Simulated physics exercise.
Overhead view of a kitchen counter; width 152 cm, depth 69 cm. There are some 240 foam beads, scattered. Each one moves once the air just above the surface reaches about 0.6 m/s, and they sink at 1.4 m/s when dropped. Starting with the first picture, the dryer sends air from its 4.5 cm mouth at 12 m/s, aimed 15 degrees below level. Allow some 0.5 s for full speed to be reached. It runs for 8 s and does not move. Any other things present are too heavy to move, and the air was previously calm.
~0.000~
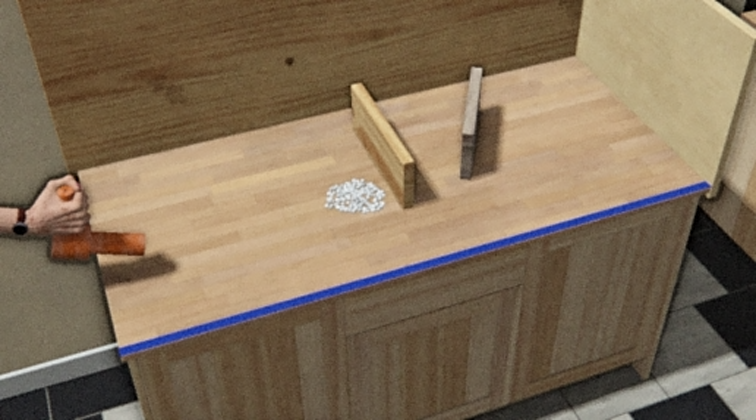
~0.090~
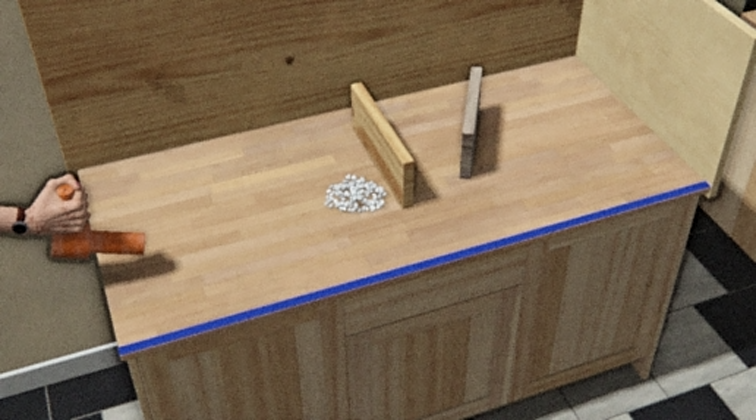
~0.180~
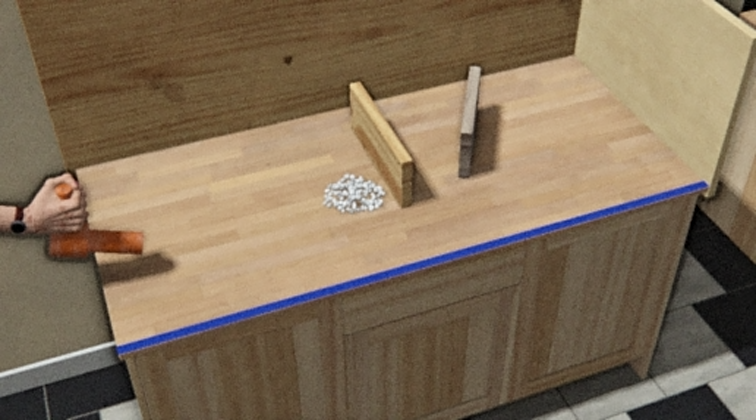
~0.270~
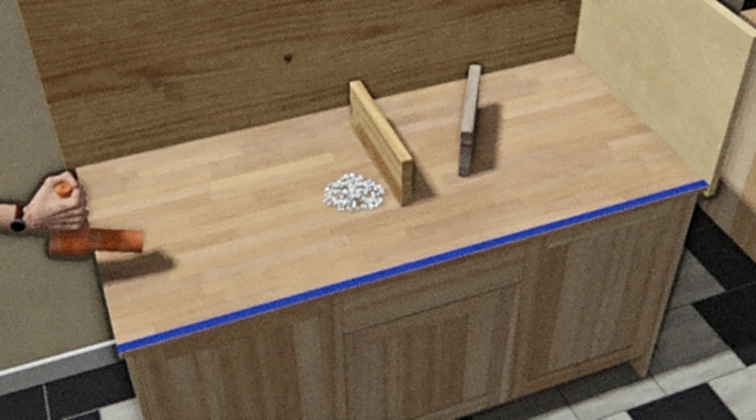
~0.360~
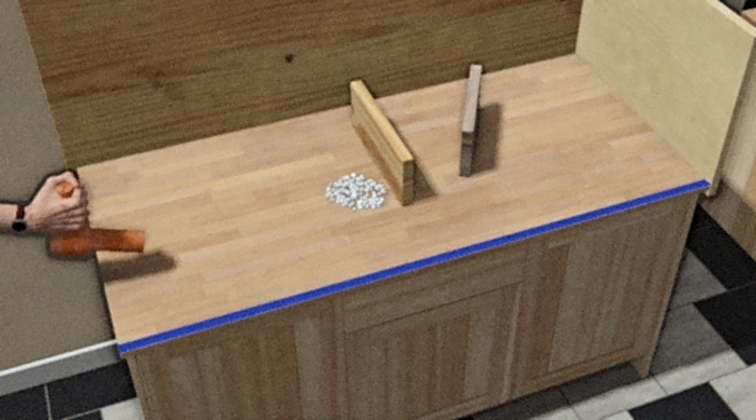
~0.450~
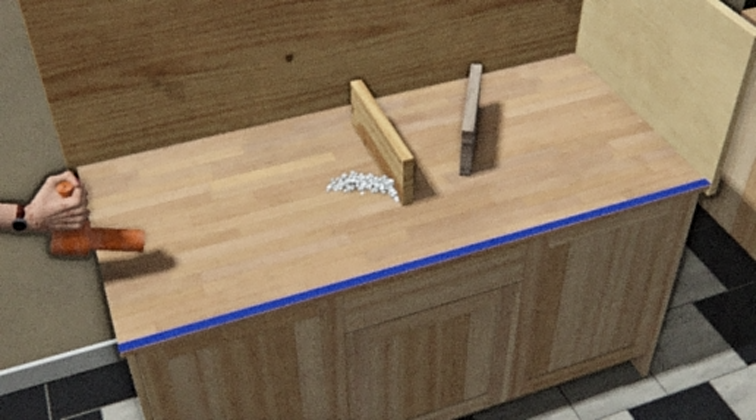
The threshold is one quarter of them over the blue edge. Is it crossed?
No, within one in four.
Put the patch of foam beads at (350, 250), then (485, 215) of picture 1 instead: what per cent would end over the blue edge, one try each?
90 and 30 in a hundred, respectively.
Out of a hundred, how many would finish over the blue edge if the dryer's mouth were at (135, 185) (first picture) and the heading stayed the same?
100 per cent, roughly.
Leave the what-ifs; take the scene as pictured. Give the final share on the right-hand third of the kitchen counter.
Roughly 0 in a hundred.
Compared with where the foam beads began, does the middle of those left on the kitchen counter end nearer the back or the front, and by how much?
It moves toward the far edge, close to 40 cm.
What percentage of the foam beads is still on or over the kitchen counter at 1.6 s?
Roughly 100 %.
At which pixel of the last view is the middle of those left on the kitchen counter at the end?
Centre point: About (338, 103).
After 1.6 s, 62 % are on the move or not yet settled, 0 % are over the blue edge; the middle of those still in play is near (338, 103).
After 2.6 s, 59 % are on the move or not yet settled, 0 % are over the blue edge; the middle of those still in play is near (338, 103).
After 4.4 s, 50 % are on the move or not yet settled, 0 % are over the blue edge; the middle of those still in play is near (338, 103).
After 8.0 s, at the end, 0 % are over the blue edge; the middle of those still in play is near (338, 103).
